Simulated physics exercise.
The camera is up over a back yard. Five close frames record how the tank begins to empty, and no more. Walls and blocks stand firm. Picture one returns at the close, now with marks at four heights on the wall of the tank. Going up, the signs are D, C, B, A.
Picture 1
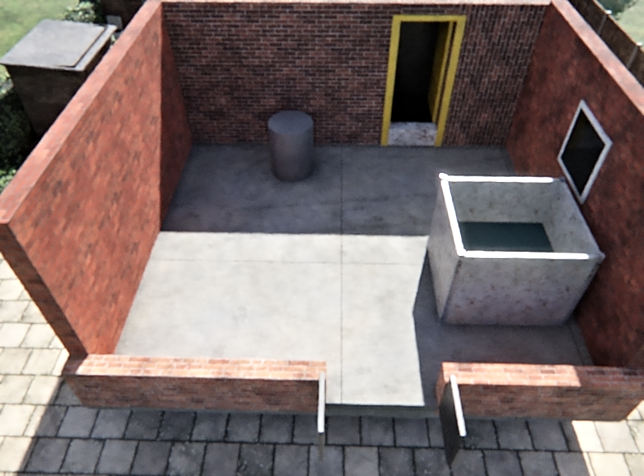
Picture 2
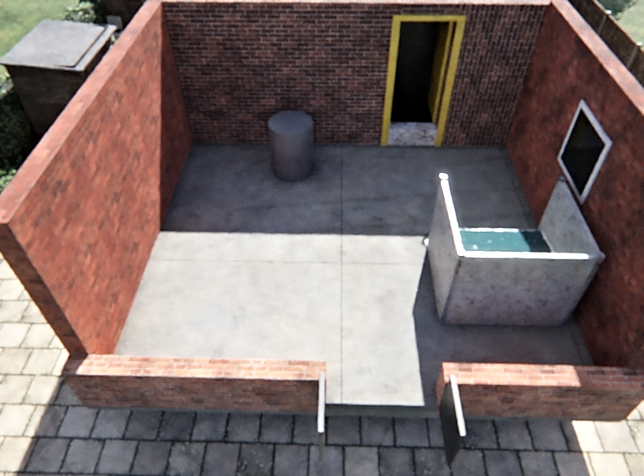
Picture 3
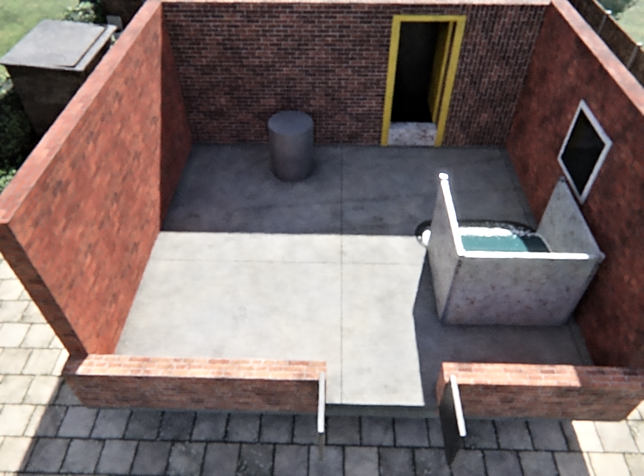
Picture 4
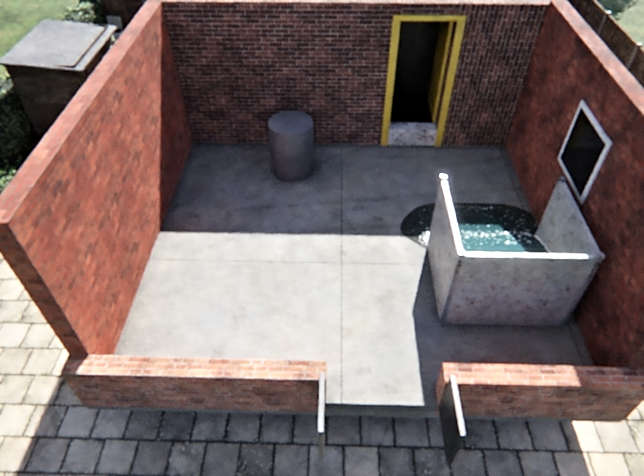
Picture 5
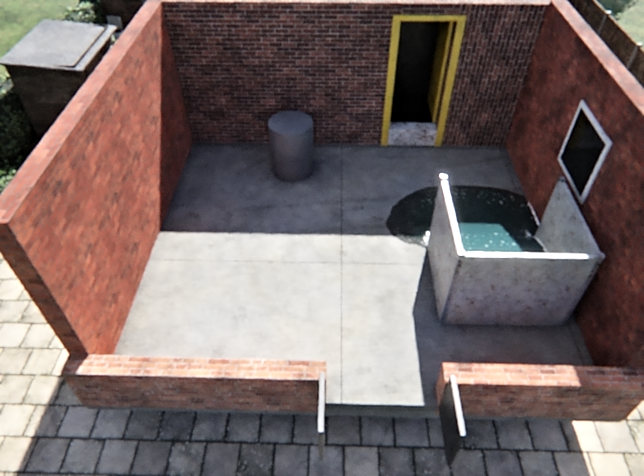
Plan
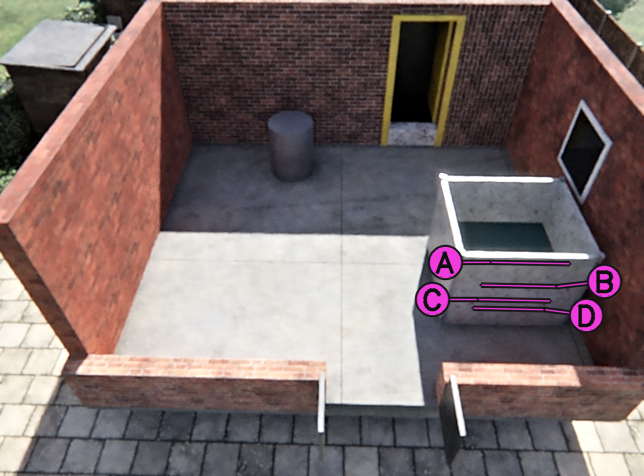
Water spreading from a concrete tank across a brick-walled yard after its back side opens, a dark pool widening behind it.
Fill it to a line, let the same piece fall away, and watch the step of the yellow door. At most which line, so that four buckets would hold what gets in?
B.
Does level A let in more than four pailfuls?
Yes, that goes wrong.
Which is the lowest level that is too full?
That would be A.
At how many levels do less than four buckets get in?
Three of them.
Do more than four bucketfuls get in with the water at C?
No, not at all.
In magenta, A at (529, 263); B at (519, 285); C at (513, 300); D at (509, 309); from the bottom up D, C, B, A.
Choosing A, about 10 bucketfuls get in.
Choosing B, a splash gets over, under a bucket.
Choosing C, nothing gets over.
Choosing D, nothing gets over.
